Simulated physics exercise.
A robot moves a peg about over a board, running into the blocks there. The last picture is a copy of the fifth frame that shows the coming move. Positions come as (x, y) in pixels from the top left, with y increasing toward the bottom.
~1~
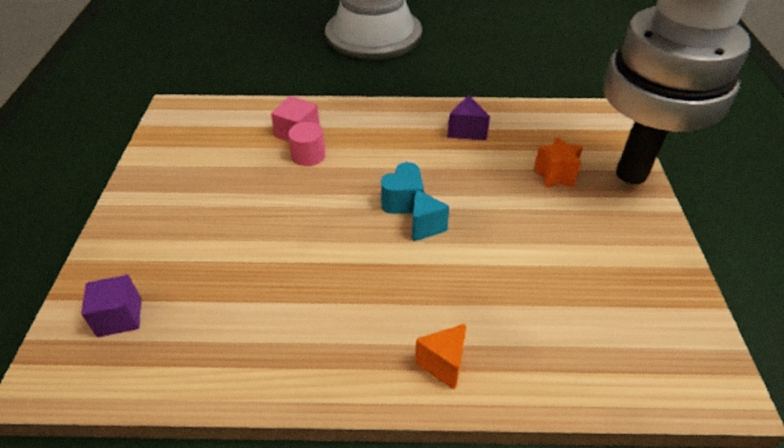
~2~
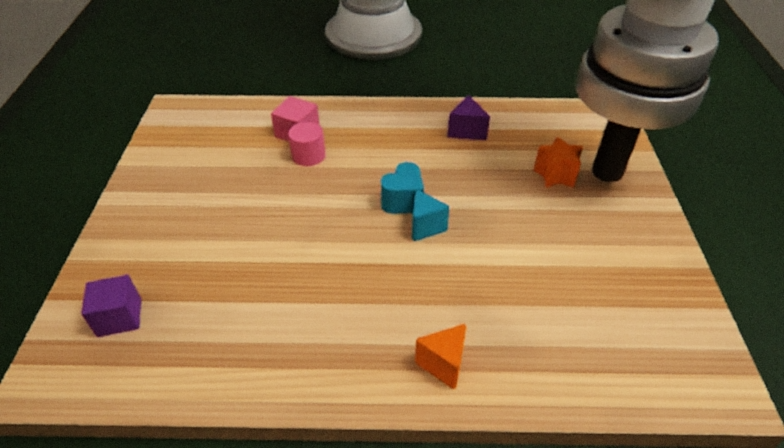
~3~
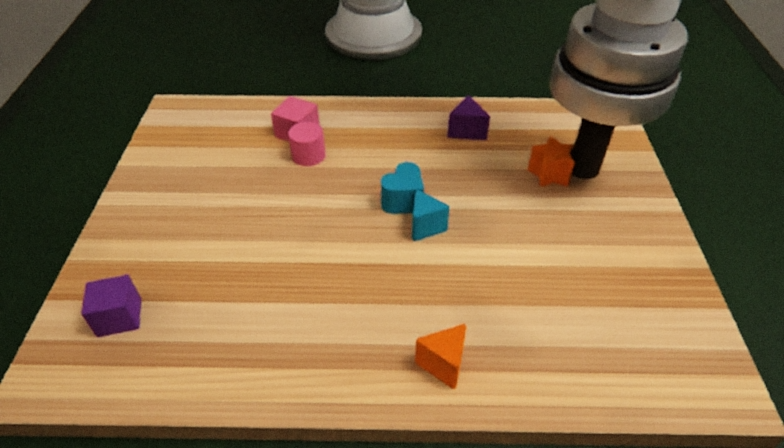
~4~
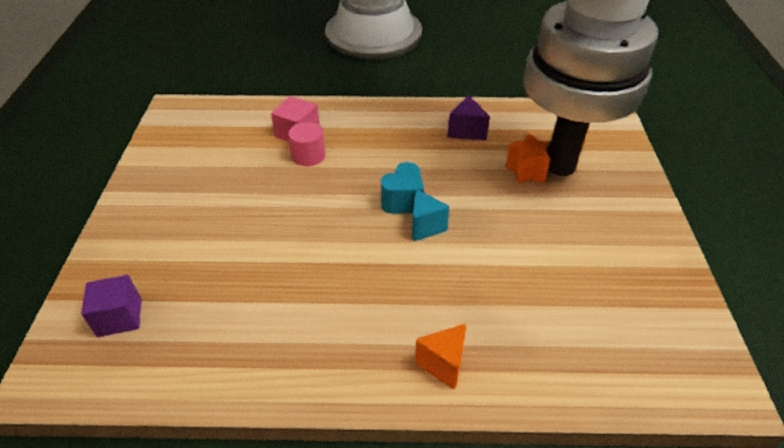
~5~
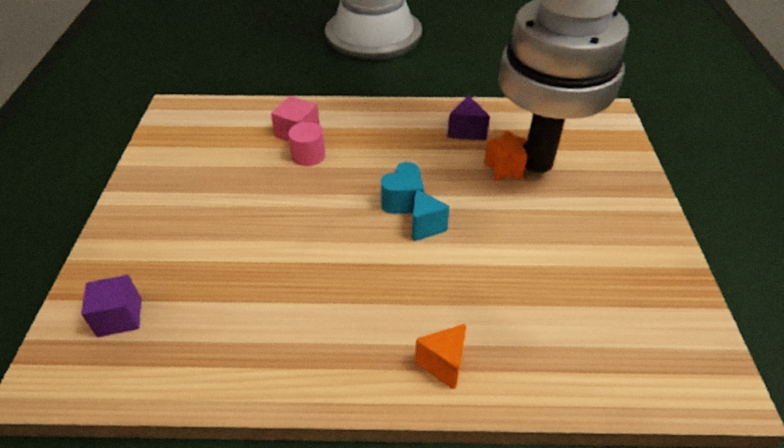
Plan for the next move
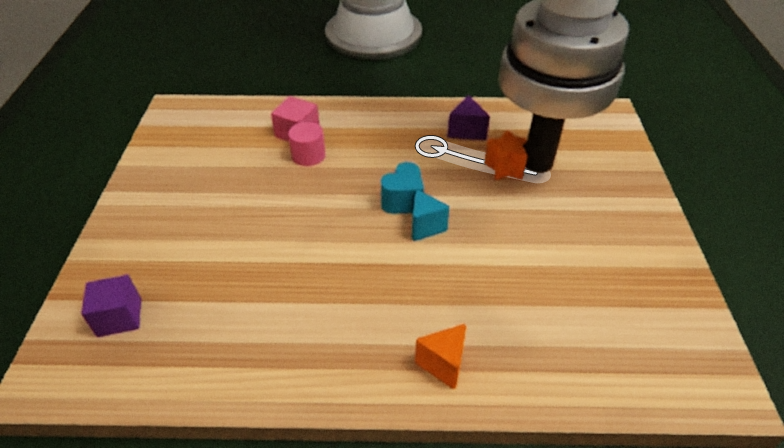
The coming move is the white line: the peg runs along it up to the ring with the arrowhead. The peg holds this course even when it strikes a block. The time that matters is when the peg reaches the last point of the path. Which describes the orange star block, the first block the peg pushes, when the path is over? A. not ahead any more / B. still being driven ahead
Answer: B.
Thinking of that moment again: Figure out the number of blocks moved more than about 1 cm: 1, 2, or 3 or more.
I'd say one block gets moved.
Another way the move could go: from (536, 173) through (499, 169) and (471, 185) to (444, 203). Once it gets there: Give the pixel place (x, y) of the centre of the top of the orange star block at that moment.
Near (461, 140).
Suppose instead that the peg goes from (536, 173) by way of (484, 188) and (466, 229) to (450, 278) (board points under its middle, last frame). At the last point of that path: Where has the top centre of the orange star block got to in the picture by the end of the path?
(475, 142)
The drawn path runs from (536, 173) via (499, 165) and (464, 157), ending at (431, 146).
On the path given first. One third of the way, peg (501, 156); orange star block (473, 136).
Two thirds of the way, peg (465, 147); orange star block (438, 128).
At the end, peg (432, 136); purple triangle not moved; orange star block (404, 119).
